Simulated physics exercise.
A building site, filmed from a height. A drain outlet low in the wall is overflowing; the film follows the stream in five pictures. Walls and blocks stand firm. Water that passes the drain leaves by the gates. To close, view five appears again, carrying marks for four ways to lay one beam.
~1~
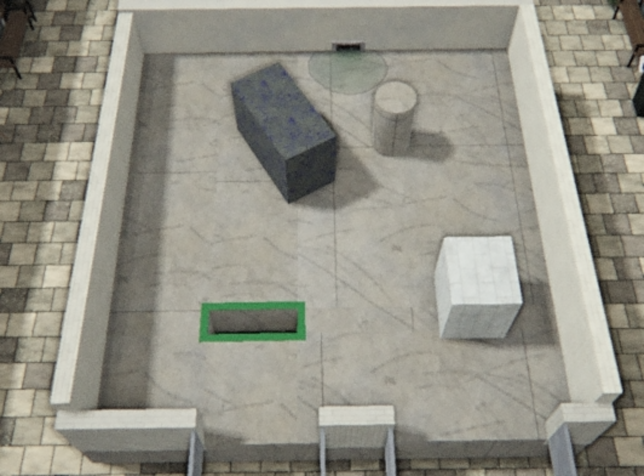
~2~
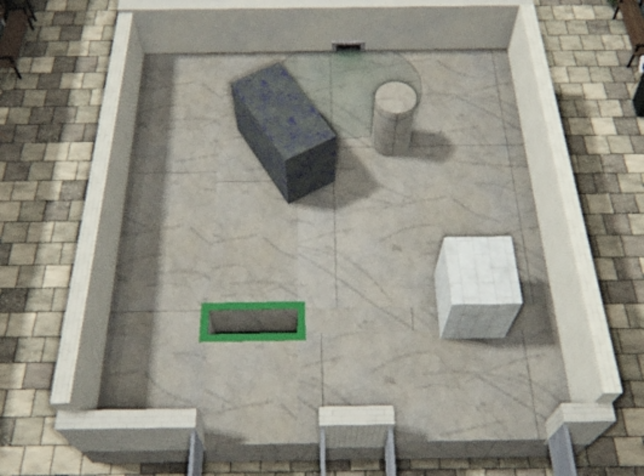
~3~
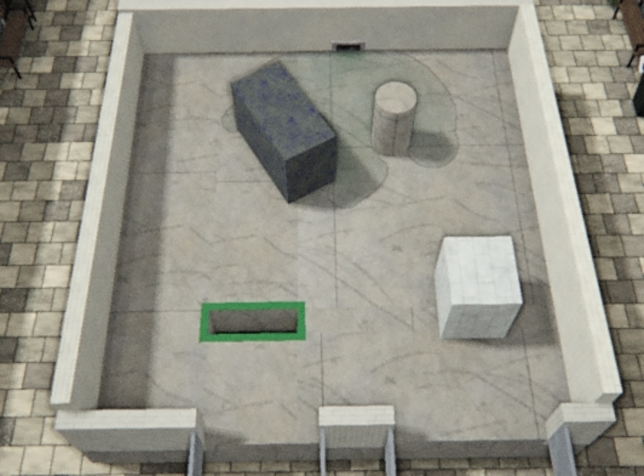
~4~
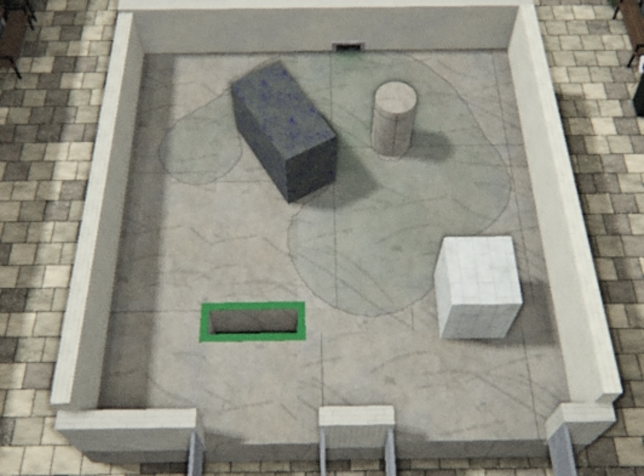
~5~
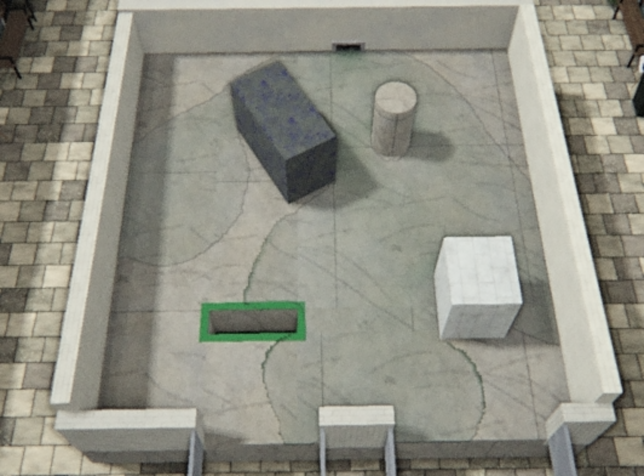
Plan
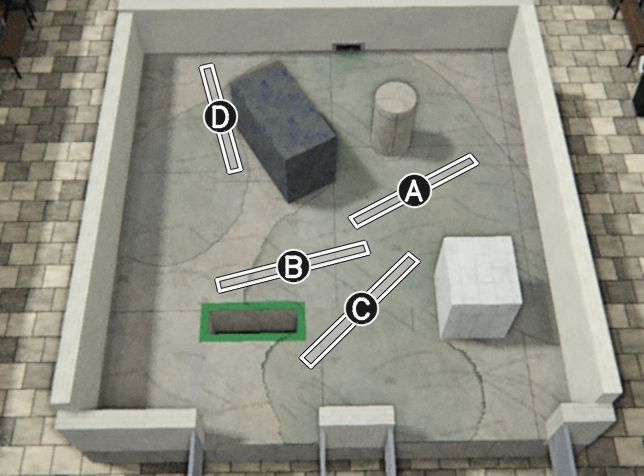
A walled concrete yard slowly flooding from the back wall, shallow water spreading around blocks and a cylinder, reaching a green-edged pit.
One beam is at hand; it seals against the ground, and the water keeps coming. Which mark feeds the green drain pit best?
The best position is A.
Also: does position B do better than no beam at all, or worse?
Position B is worse.
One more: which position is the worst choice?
Here it is position B.
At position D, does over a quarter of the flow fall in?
No, it does not.
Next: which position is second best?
Here it is position C.
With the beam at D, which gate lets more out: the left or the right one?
More leaves on the right.
In white, A from (353, 222) to (473, 159); B from (218, 285) to (366, 247); C from (306, 362) to (413, 257); D from (206, 66) to (235, 170).
For position A, about 45 % of the stream goes into the green drain pit, about 55 % out by the gates.
For position B, about 2 % of the stream goes into the green drain pit, about 98 % out by the gates.
For position C, about 28 % of the stream goes into the green drain pit, about 72 % out by the gates.
For position D, about 13 % of the stream goes into the green drain pit, about 86 % out by the gates.
